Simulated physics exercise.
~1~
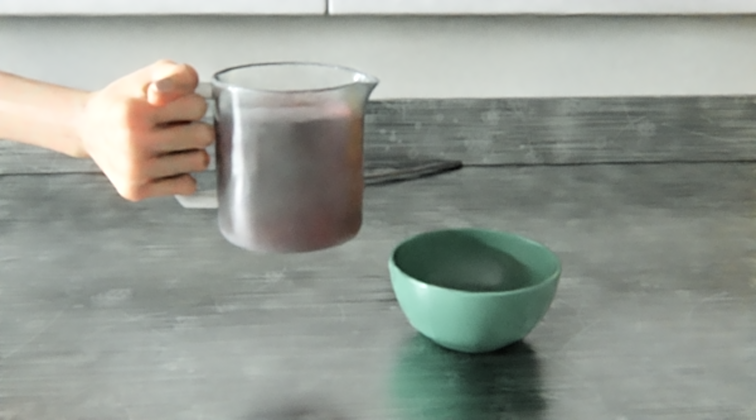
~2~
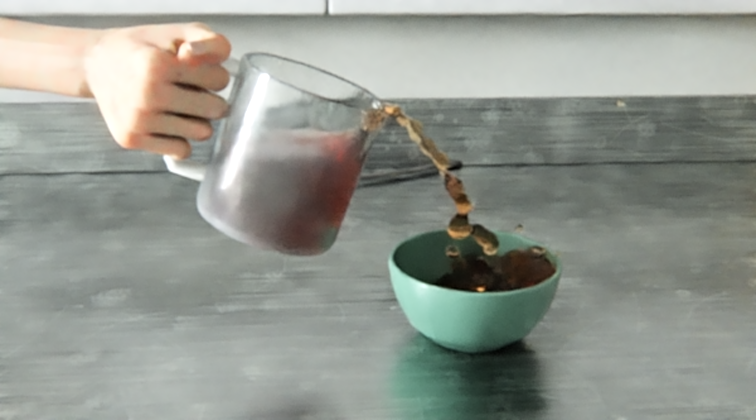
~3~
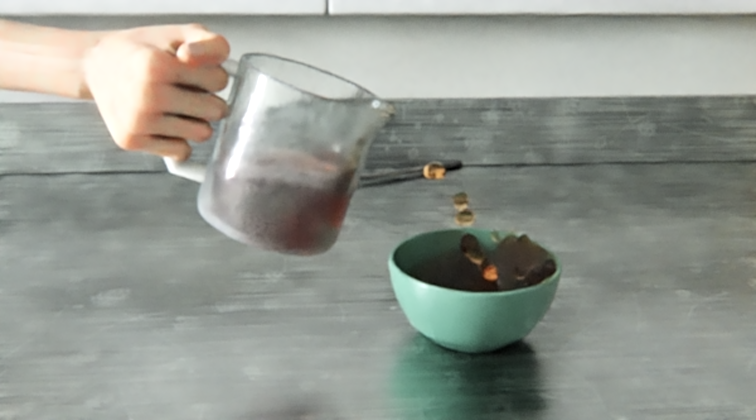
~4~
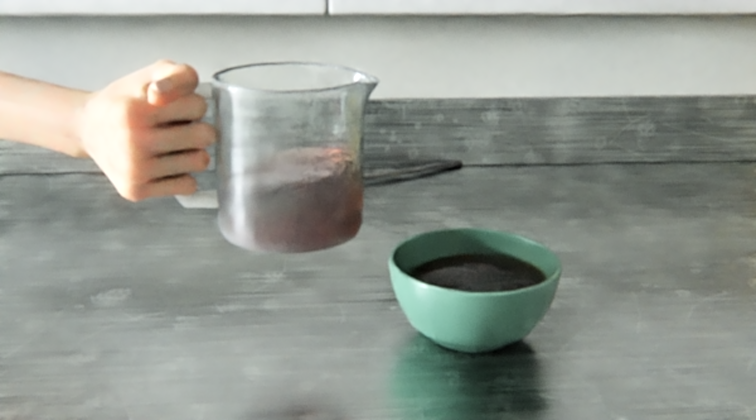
On a dark grey worktop, an empty green bowl sits while a hand holds a clear pitcher of reddish-brown tea in the air to its left. The hand tips the pitcher smoothly toward the bowl, and the tea runs from the spout in a thin, broken stream that splashes inside. The pitcher turns back, then tilts forward again for a second pour, with the last blobs dropping into the bowl. Finally the hand brings the pitcher level, still raised and holding some tea, while dark tea lies calm in the bowl below.
